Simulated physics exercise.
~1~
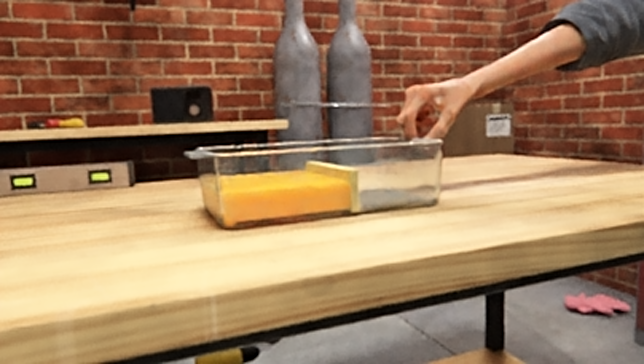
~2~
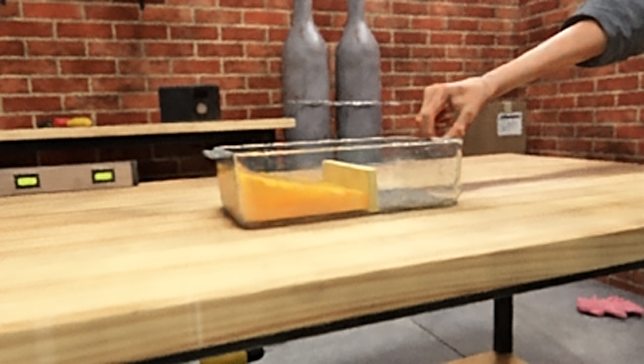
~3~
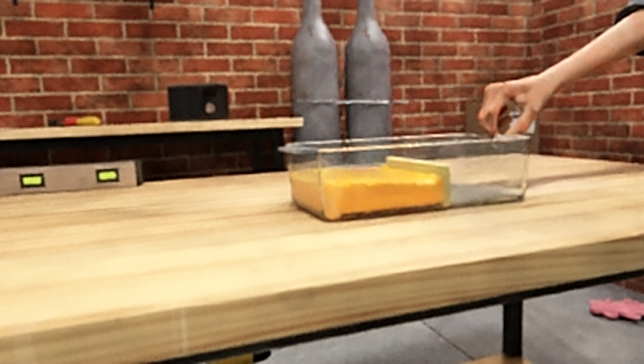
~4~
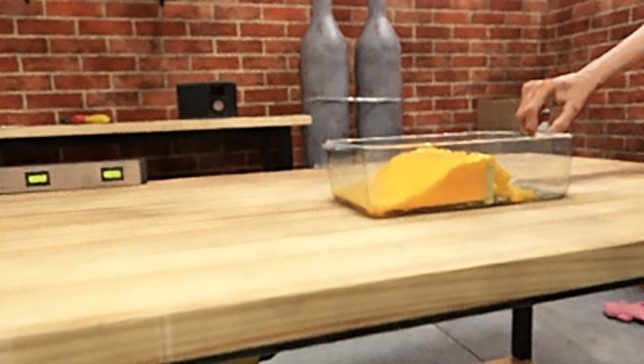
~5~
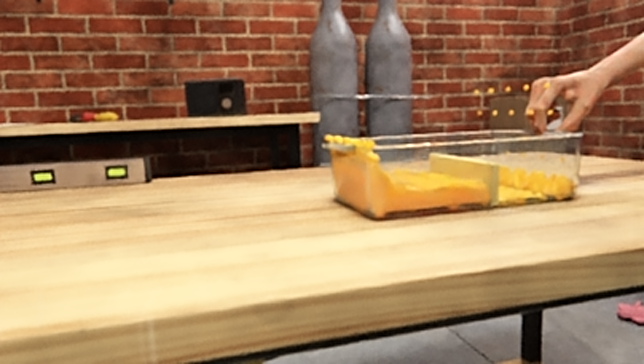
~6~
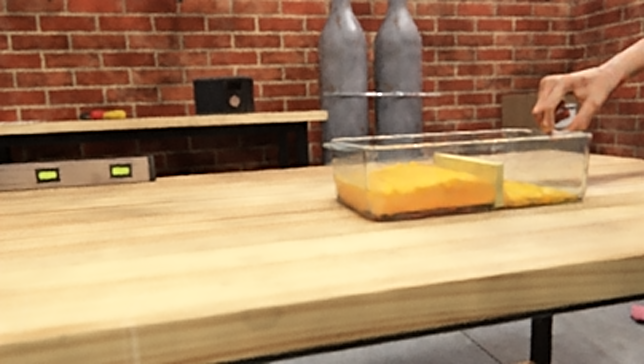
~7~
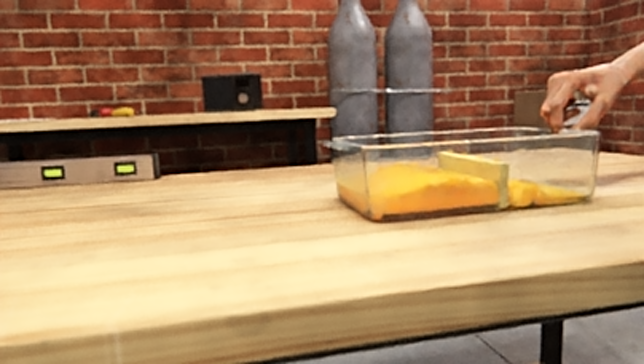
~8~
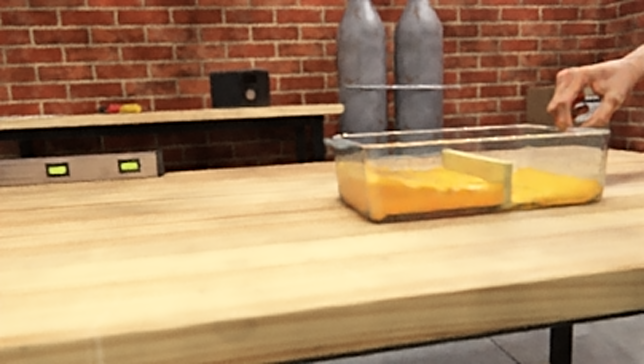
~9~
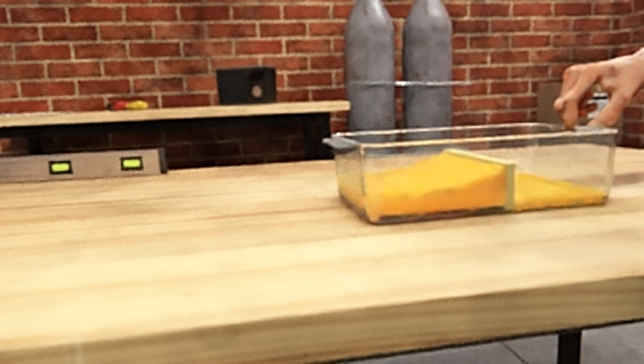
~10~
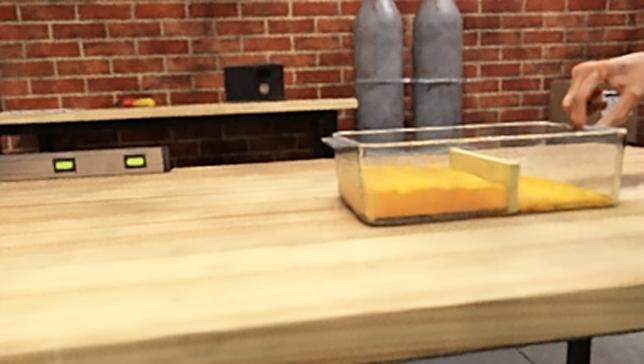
A clear box with orange liquid left of its divider slid right across a wooden table beside a hand, and the liquid surged over the divider, a few drops flying out, before the box stopped with a shallower pool on the right.
